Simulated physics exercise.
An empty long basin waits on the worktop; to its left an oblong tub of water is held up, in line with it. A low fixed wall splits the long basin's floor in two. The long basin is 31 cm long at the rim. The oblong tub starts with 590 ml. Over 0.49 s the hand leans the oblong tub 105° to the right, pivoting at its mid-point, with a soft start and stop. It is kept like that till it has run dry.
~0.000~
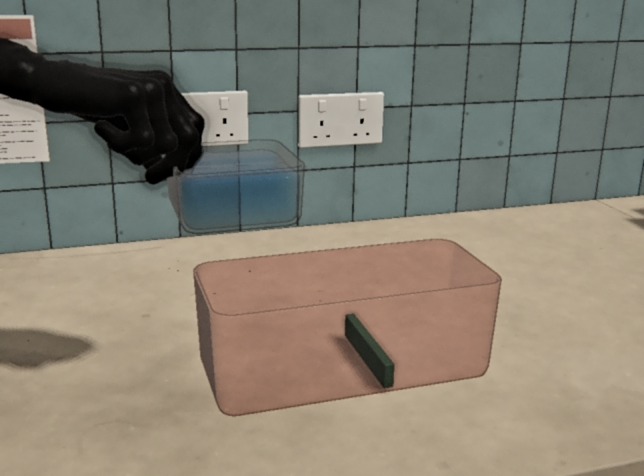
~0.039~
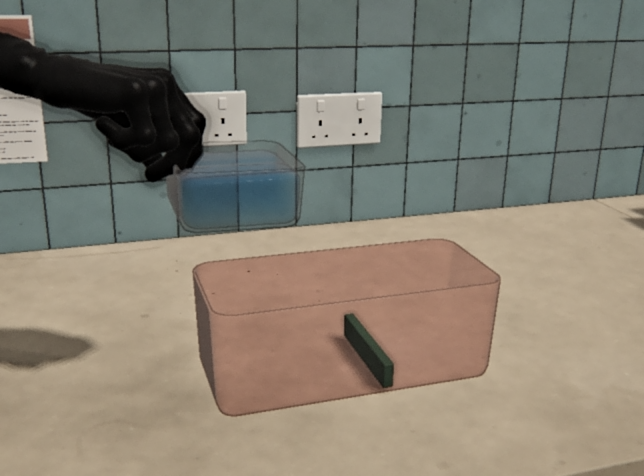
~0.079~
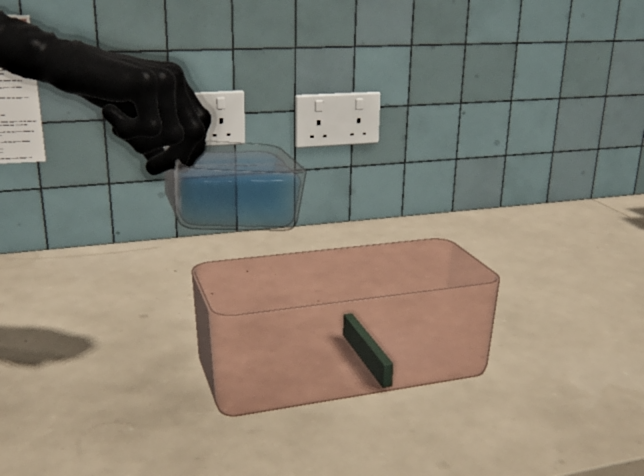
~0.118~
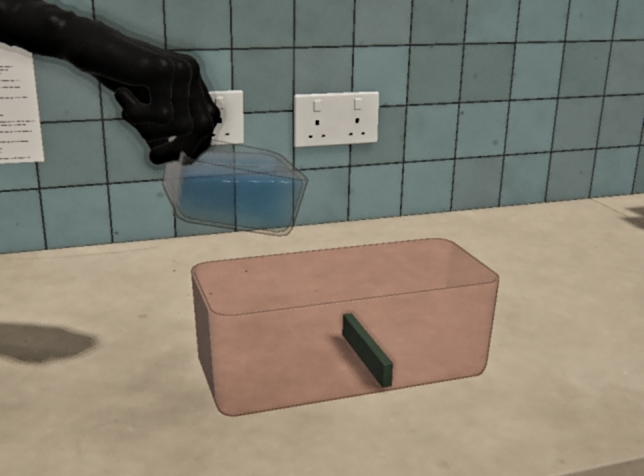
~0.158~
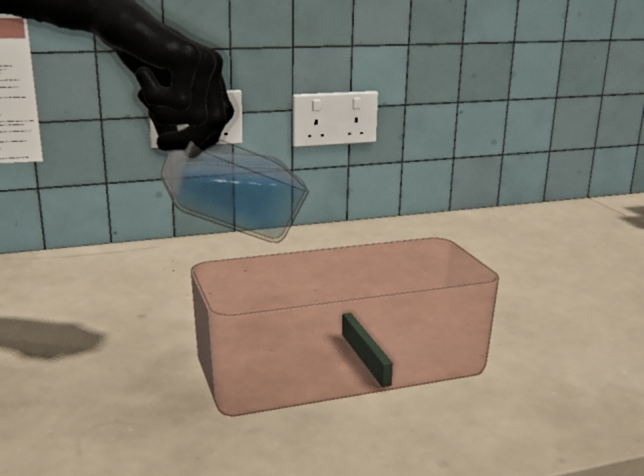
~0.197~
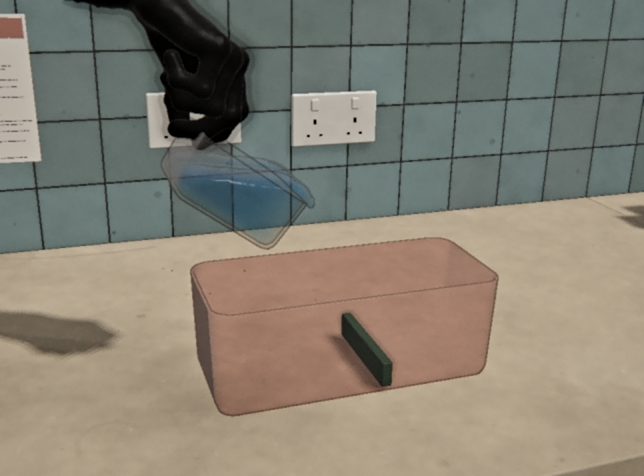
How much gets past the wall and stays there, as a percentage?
Roughly 30 per cent is past the wall.
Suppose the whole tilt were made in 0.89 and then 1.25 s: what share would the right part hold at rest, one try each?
First 20, then 20 per cent.
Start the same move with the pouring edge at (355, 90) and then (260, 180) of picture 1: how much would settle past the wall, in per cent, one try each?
In turn about 55 and 25 per cent.
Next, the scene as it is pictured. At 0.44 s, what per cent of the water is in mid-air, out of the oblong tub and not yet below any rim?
About 34 per cent.
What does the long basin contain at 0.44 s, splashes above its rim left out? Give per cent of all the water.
Some 54 per cent.
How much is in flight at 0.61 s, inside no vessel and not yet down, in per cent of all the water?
About 8 per cent.
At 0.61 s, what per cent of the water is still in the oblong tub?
Some 2 per cent.
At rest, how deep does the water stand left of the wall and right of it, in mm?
Left about 16 mm, right about 12 mm.
By 0.44 s the tilt is 102° and 12 per cent is still to pour, 53 is left of the wall and 0 right of it.
By 0.61 s the tilt is 105° and 2 per cent is still to pour, 72 is left of the wall and 16 right of it.
By 0.79 s the tilt is 105° and 0 per cent is still to pour, 63 is left of the wall and 30 right of it.
By 0.99 s the tilt is 105° and 0 per cent is still to pour, 63 is left of the wall and 30 right of it.
At rest 63 per cent lies left of the wall, 30 right of it and 6 outside.
